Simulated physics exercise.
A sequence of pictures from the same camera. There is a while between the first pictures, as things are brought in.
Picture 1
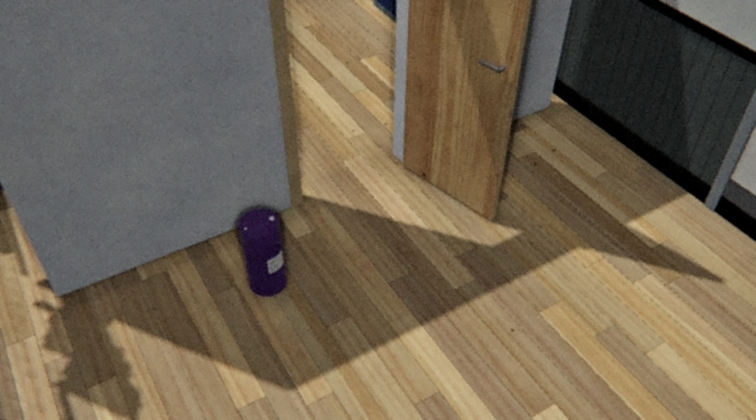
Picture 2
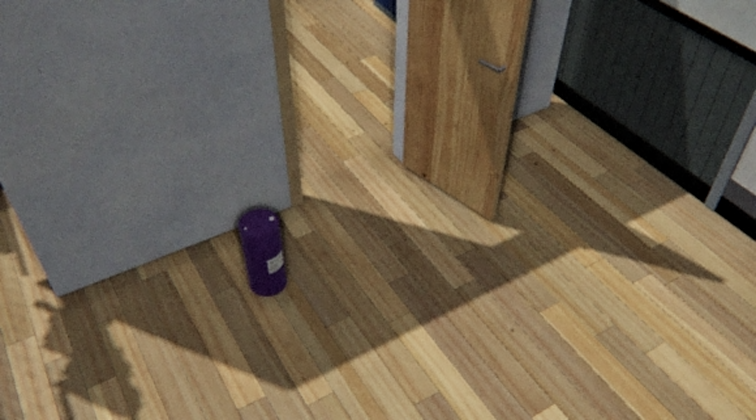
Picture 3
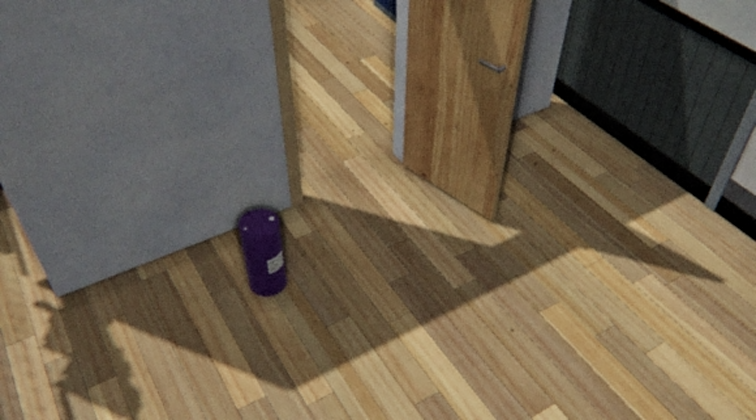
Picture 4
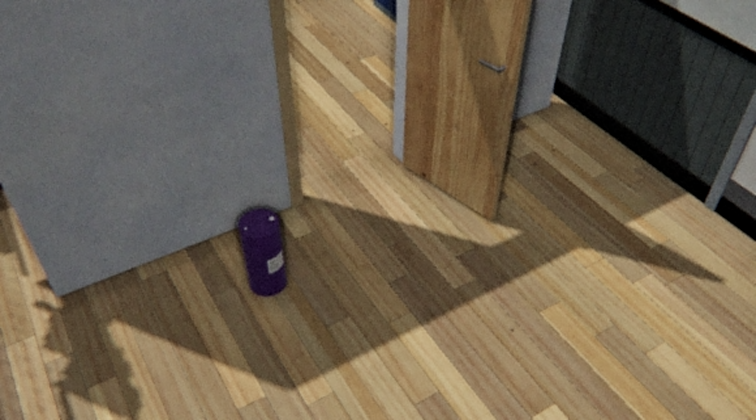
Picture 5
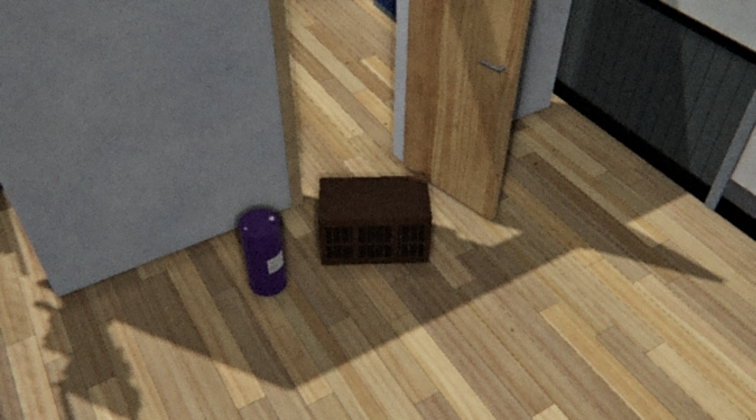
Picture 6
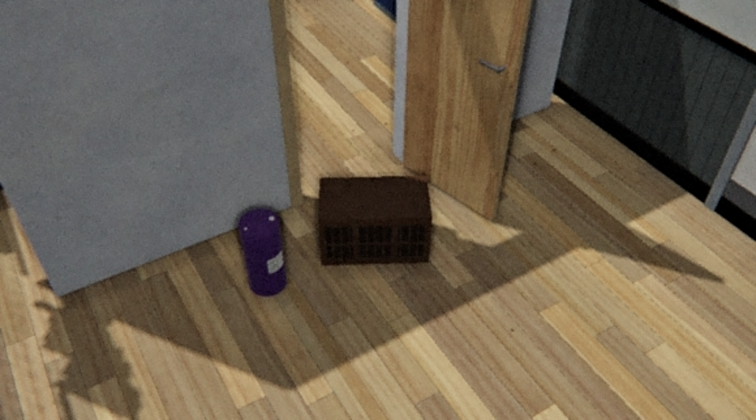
In a wood-floored room, a dark brown chest appears beside a still purple canister near an open door.
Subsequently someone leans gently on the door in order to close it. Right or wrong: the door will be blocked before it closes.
Right.
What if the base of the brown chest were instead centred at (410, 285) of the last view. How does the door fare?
The door goes all the way after that.
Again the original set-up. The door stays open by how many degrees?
About 70°.
Then, 0.40 s on from there, door 98° open.
Then, 0.70 s on from there, door 87° open.
Then, 1.00 s on from there, door 75° open.
In the end, door 72° open; both unmoved. At the end, from the last picture's camera, brown chest near (374, 220).
